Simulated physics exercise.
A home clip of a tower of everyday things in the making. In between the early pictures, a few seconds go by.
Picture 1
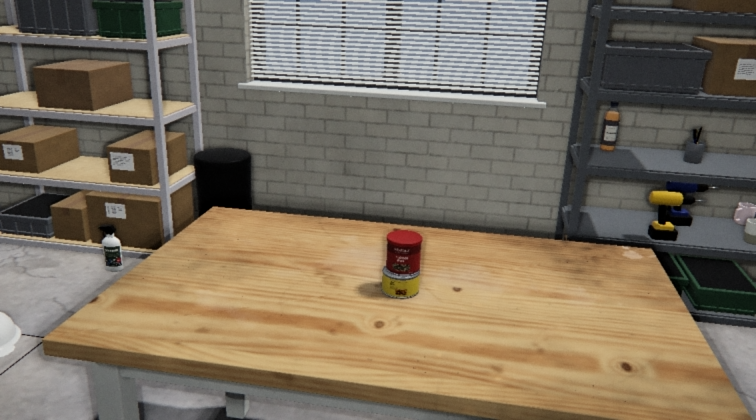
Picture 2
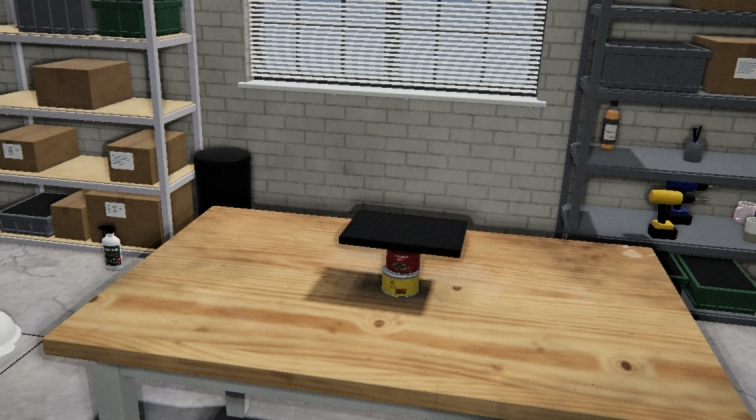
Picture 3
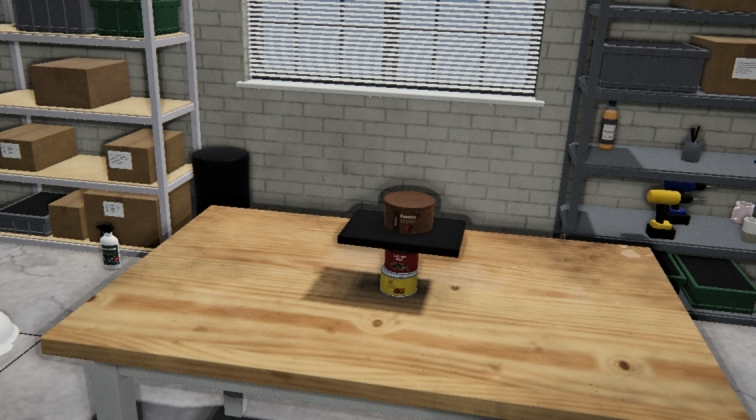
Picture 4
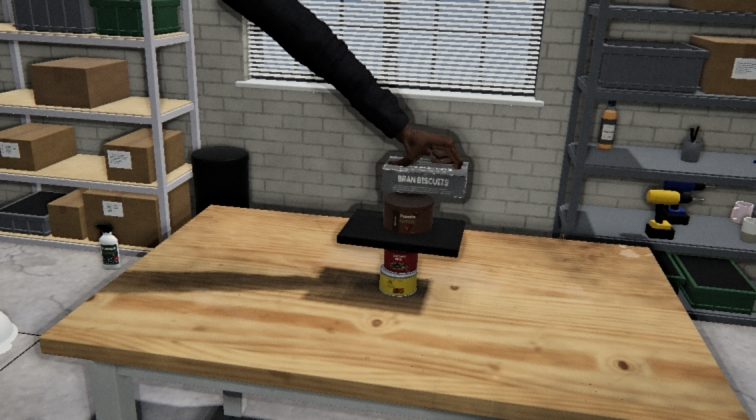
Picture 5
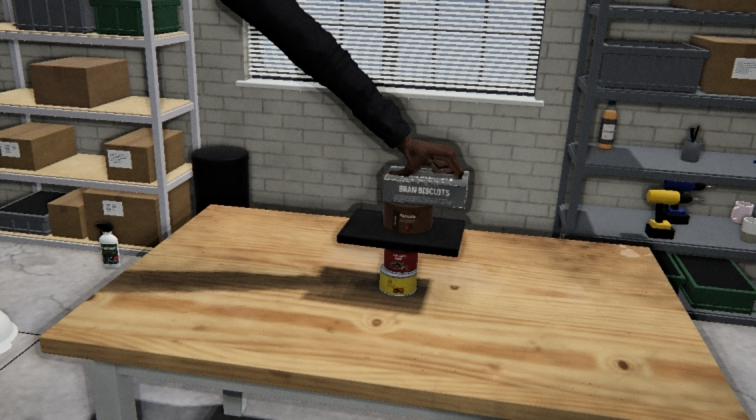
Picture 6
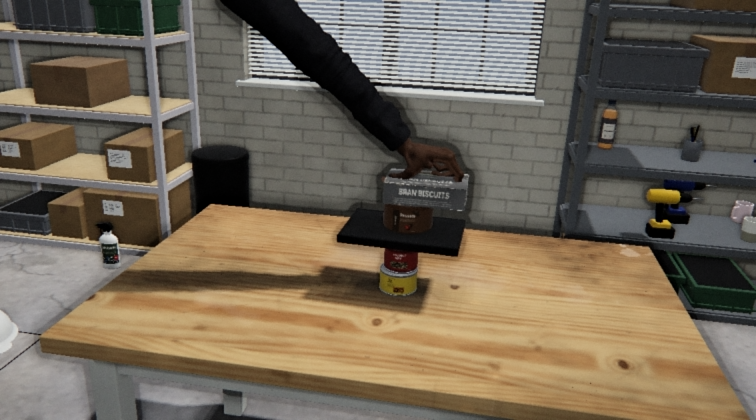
In a storeroom, a stack of cans and a black tray growing on a wooden table, a hand lowering a grey packet on top.
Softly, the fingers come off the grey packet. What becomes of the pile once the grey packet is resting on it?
The pile remains standing.
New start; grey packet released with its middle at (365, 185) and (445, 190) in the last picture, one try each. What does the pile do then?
Well, the first time it falls over, and the second time it falls over.
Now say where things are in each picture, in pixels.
The last thing is not in view yet, in the first picture.
The last thing is not in view yet, in the second picture.
The last thing is not in view yet; black tray (404, 232), in the third picture.
Still above its spot; grey packet (426, 176), in the fourth picture.
Still above its spot; grey packet (427, 186); black tray (403, 231), in the fifth picture.
In place under the hand; grey packet (427, 189), in the sixth picture.
Then, 0.20 s later than the last frame, things are still on the move.
Then, 1.00 s later than the last frame, all is still.
Then, 2.30 s later than the last frame, grey packet resting near (429, 189).
When it is over, all 5 as before. End places, in pixels of the last picture, grey packet near (430, 189). The pile holds.
